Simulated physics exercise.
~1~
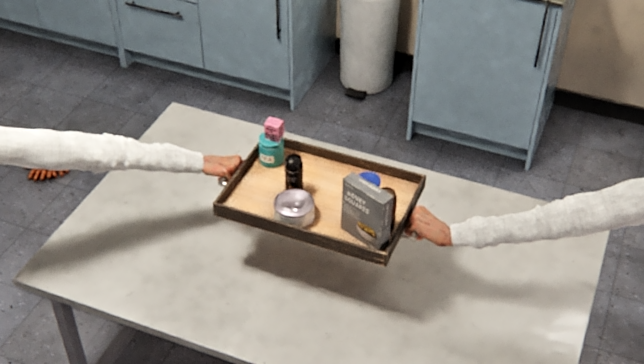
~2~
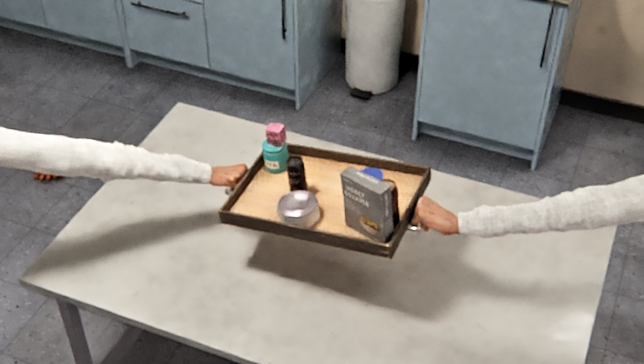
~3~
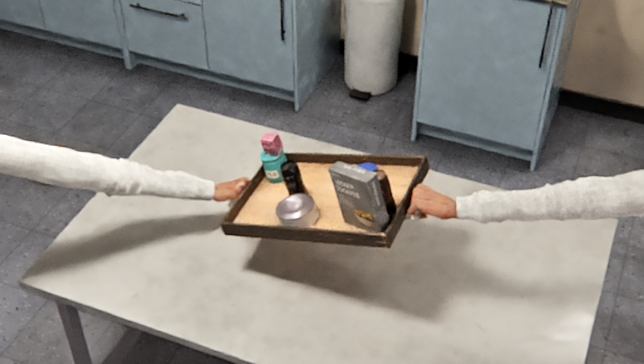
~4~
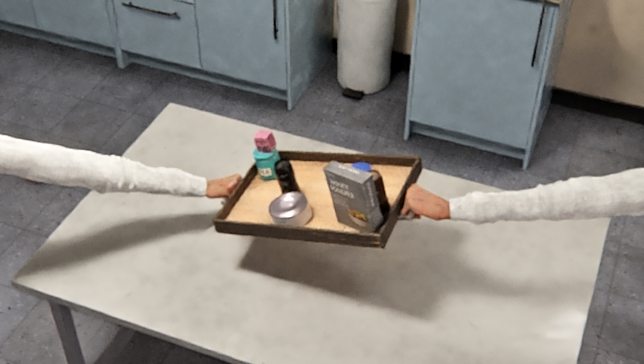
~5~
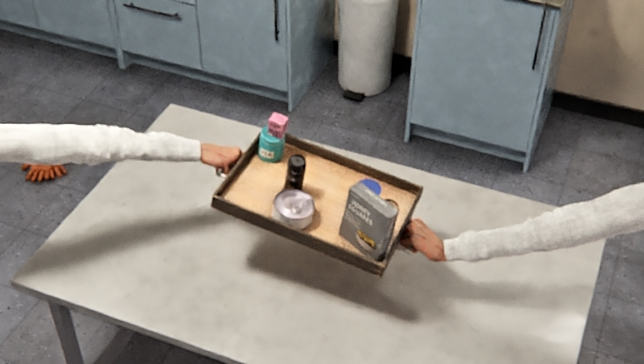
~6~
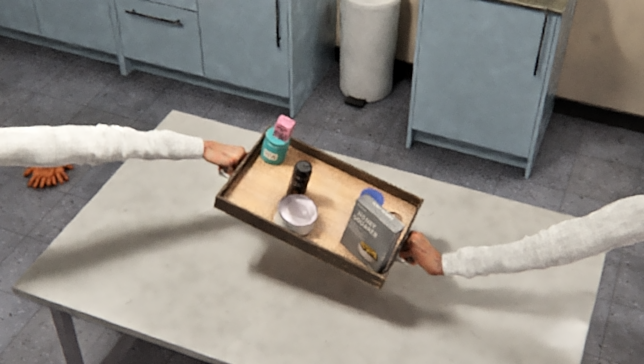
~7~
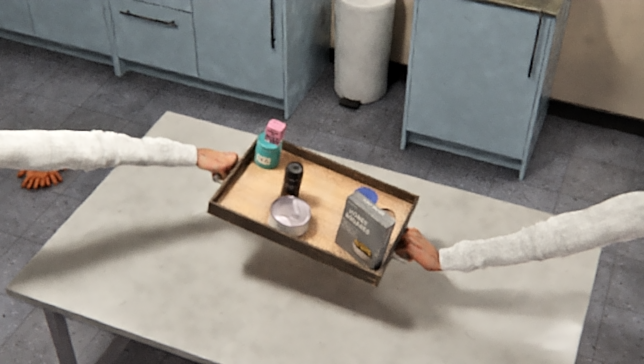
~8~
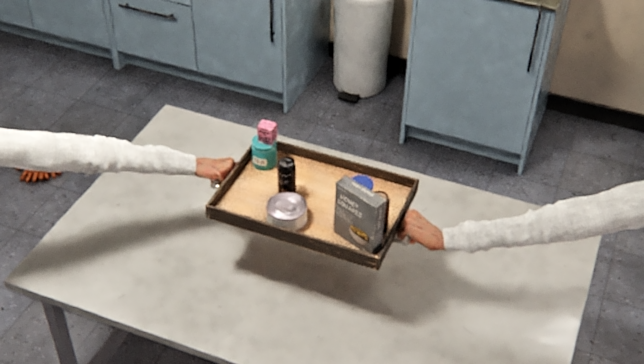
Above a kitchen table, two hands tilt a loaded tray left, then right, then level it.
